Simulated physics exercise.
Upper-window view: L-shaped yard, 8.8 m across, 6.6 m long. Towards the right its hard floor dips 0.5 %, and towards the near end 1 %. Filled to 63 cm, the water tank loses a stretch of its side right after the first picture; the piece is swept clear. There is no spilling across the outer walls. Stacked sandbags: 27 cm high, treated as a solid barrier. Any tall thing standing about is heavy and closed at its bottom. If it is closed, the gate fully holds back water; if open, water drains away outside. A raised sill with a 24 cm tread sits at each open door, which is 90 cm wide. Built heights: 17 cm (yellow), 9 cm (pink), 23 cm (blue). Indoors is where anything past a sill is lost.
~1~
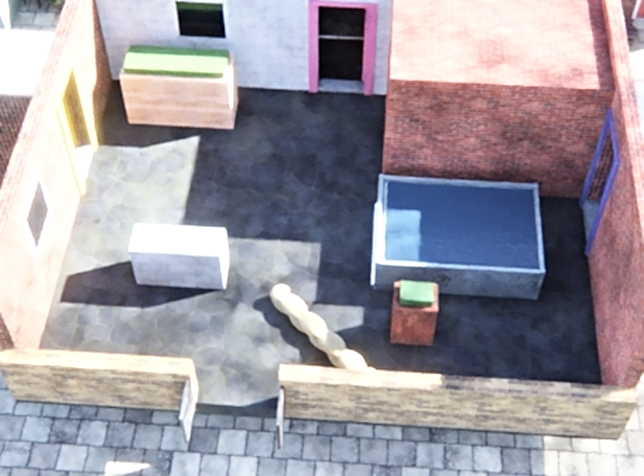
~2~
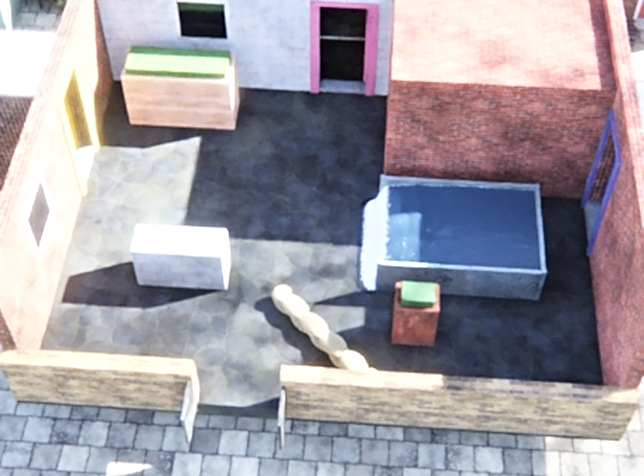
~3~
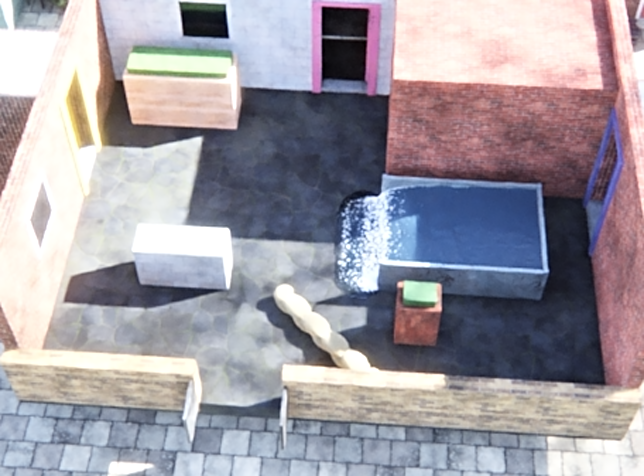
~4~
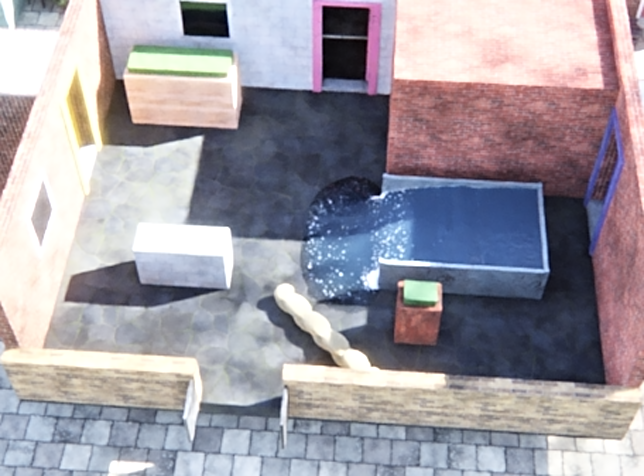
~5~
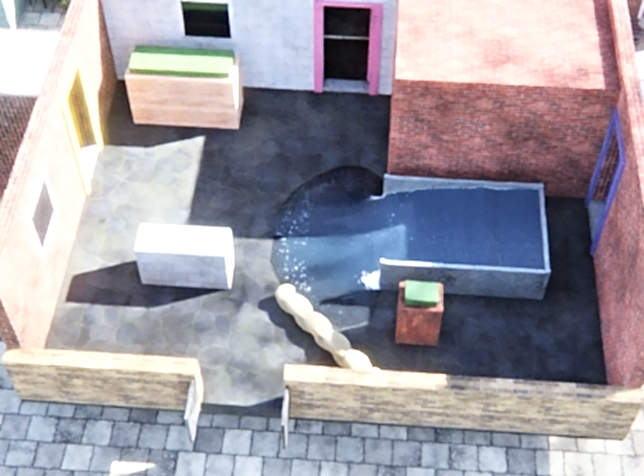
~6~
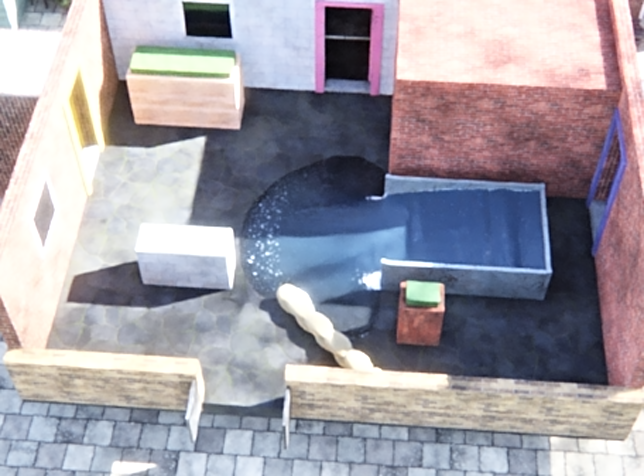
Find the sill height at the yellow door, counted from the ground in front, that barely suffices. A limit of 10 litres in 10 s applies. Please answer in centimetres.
It barely suffices at around 20 cm.
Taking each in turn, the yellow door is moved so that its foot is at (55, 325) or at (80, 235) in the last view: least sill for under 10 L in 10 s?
Minimums: About 10.0 cm and 21 cm.
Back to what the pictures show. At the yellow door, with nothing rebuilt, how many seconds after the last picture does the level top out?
It peaks around 2.8 s.
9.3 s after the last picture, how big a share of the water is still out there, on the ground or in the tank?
What remains is some 90 per cent of the water.
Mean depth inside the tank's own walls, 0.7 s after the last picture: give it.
About 39 centimetres on average.
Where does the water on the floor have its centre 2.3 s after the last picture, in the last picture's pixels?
It lies near (294, 234) in the last picture.
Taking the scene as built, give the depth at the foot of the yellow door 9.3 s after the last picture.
Some 3.5 cm.
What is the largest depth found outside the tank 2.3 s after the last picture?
Roughly 28 cm.
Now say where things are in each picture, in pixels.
The water tank at (459, 225) is whole and still, 63 cm deep; the yellow door at (77, 131) is dry, in the first frame.
The front is at (362, 283), 0.3 m from the gap at (381, 236); 0.4 m2 of floor is wet, 63 cm left at the back, in the second frame.
Water pours out at (383, 238) and has run 0.7 m, to (339, 279); about 11 cm deep outside, 63 cm at the back, in the third frame.
The front is at (306, 252), 1.3 m from the gap at (384, 238); 2.9 m2 of floor is wet, 63 cm left at the back, in the fourth frame.
The front is at (277, 262), 1.8 m from the gap at (385, 239); 4.3 m2 of floor is wet, 63 cm left at the back, in the fifth frame.
The front is at (244, 249), 2.4 m from the gap at (386, 239); 6.0 m2 of floor is wet, 62 cm left at the back; the yellow door at (84, 131), 5.4 m from the gap, is still 3.1 m from the nearest water, in the sixth frame.
Then, 0.7 s after the last picture water covers 30 % of the floor, deepest (30 cm) near (240, 275); it has not reached the yellow door.
Then, 2.3 s after the last picture water covers 60 % of the floor, deepest (28 cm) near (104, 138); 23 cm at the yellow door, 2 litres in over its 17 cm sill.
Then, 9.3 s after the last picture water covers 95 % of the floor, deepest (15 cm) near (317, 396); 4 cm at the yellow door, 30 litres in over its 17 cm sill.
At the yellow door as built, the water peaked near 24 cm, 2.7 s after the last picture.
With a sill of 18.5 cm, 18 litres would have come in within the 10 s; with 21.5 cm, 5 litres. So under 10 litres takes about 20 cm.
